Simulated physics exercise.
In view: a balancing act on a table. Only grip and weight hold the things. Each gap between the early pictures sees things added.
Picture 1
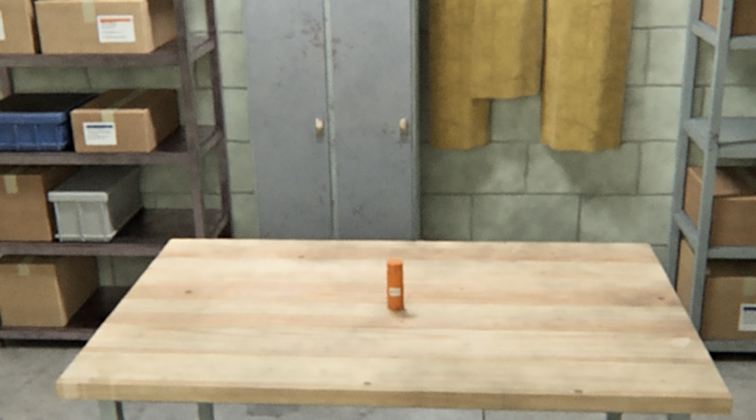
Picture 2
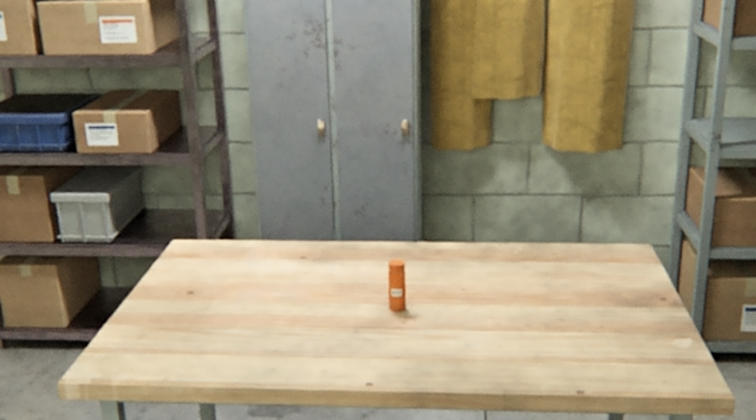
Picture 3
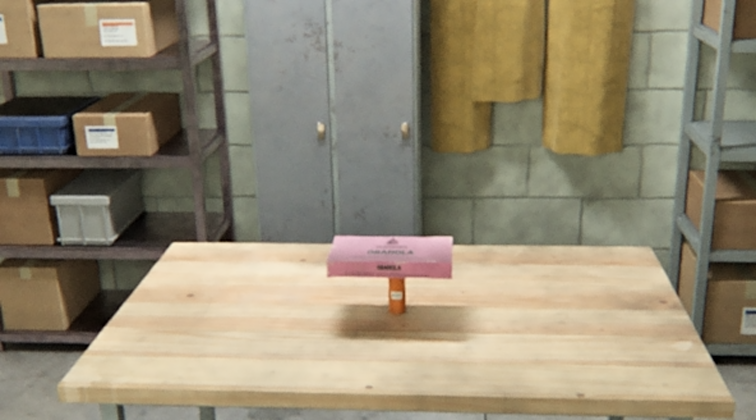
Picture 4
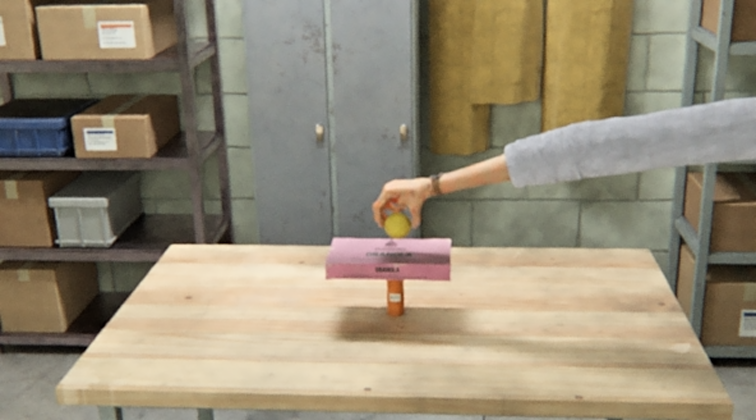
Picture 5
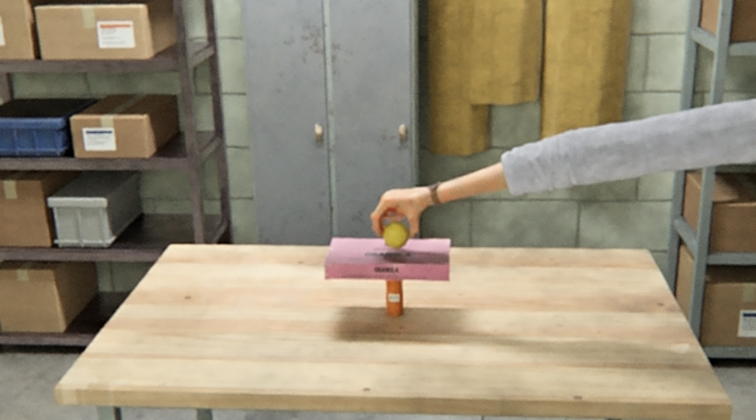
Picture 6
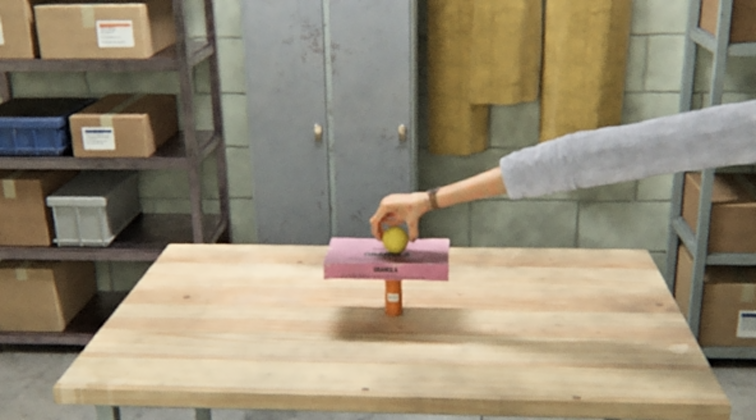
In a storage room with shelves and a metal locker, a small orange cylinder stands alone on a wooden table. A pink packet then appears balanced across its top. A hand reaches in from the right with a yellow lemon, lowers it slightly onto the middle of the packet and keeps hold of it.
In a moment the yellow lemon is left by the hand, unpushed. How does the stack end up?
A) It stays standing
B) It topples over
A.
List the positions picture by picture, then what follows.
In the first picture, the last thing is not in view yet.
In the second picture, the last thing is not in view yet.
In the third picture, the last thing is not in view yet; pink packet (391, 257).
The fourth picture shows still above its spot; yellow lemon (398, 226); pink packet (390, 259).
The fifth picture shows still above its spot; yellow lemon (396, 235); pink packet (389, 259).
The sixth picture shows set down, still held; yellow lemon (395, 240); pink packet (388, 259).
Then, 0.20 s later than the last frame, all is still.
Then, 0.50 s later than the last frame, yellow lemon resting near (395, 240).
When it is over, all 3 as before. End places, in pixels of the last picture, yellow lemon near (395, 240). The stack stays up.
